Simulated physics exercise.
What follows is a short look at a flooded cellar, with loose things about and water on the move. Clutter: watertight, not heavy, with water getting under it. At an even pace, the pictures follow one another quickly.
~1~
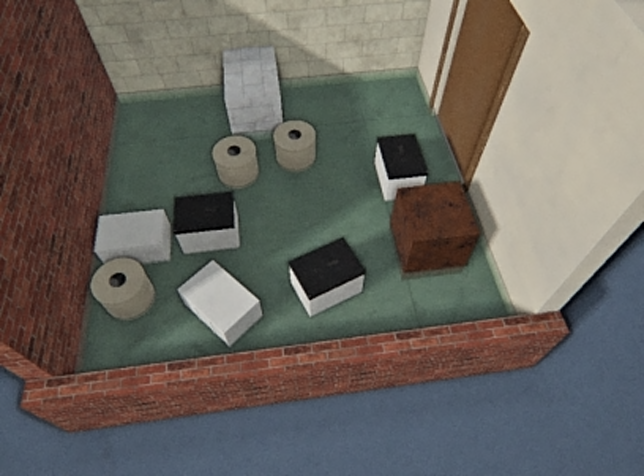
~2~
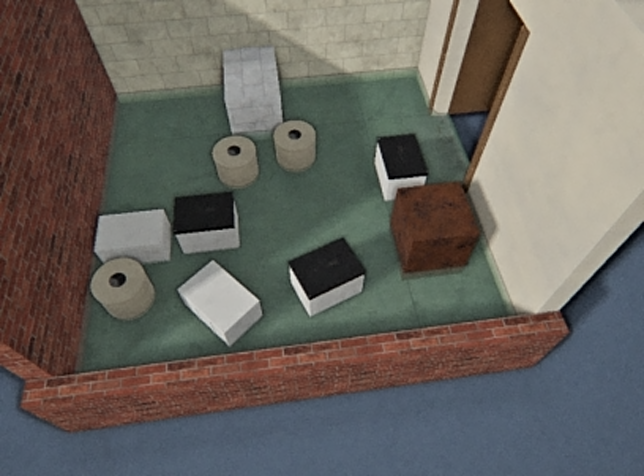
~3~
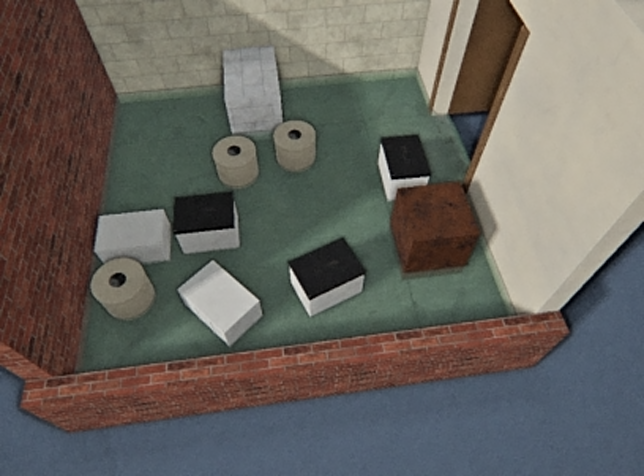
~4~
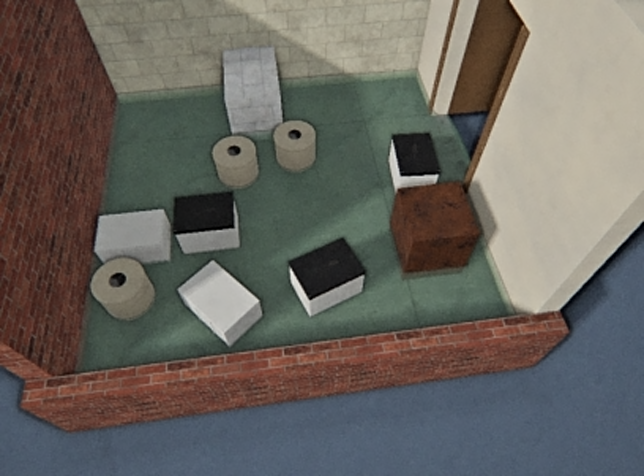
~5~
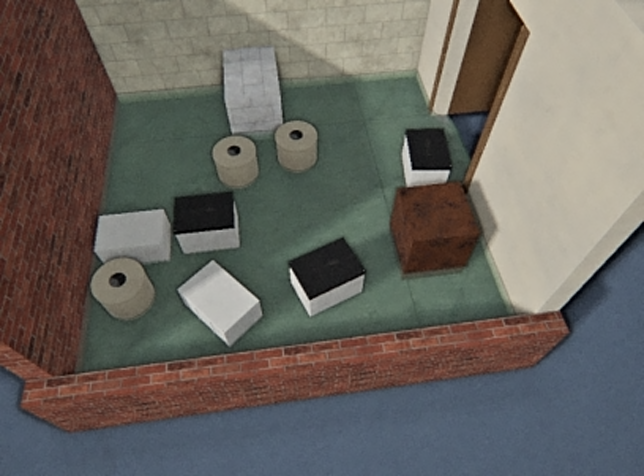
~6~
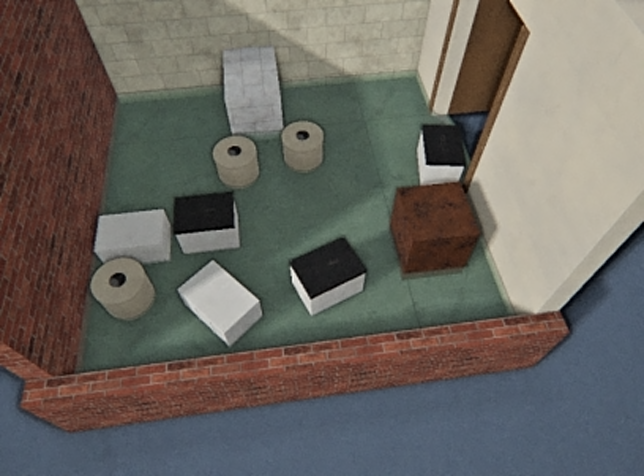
We see boxes and round tubs on a green floor between brick and pale walls as a brown door at right opens; a black-topped white box then drifts right toward the doorway, and one tub at the back shifts slightly right.
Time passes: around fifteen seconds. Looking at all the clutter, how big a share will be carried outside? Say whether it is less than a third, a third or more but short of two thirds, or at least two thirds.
It is a third or more but short of two thirds.
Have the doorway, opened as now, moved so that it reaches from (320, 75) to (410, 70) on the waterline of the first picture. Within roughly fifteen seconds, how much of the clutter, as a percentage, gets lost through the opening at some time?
Share: Near 40 %.
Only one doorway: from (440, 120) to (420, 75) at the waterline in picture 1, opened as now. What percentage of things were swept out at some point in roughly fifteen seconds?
Close to 40 percent.
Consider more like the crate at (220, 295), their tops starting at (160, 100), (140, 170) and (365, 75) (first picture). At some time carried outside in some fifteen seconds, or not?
Lab note - results by position: Retained, retained, exited.
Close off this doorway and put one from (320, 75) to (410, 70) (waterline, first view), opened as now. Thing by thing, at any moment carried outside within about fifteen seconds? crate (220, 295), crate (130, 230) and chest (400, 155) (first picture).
The first never exits, the second never exits, the third exits.
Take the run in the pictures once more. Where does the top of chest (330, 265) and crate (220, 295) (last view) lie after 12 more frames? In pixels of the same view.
They should be roughly at (366, 222) and (271, 281).
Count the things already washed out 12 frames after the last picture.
1 in all.
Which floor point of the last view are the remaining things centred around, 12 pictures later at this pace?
The remaining things centre around (295, 222).
A moment on, 1 of 8 are out; 7 afloat.
Next, 1 of 8 are out; 7 afloat.
Later, 3 of 8 are out; 5 afloat.
In the end, 4 of 8 are out; 4 afloat.
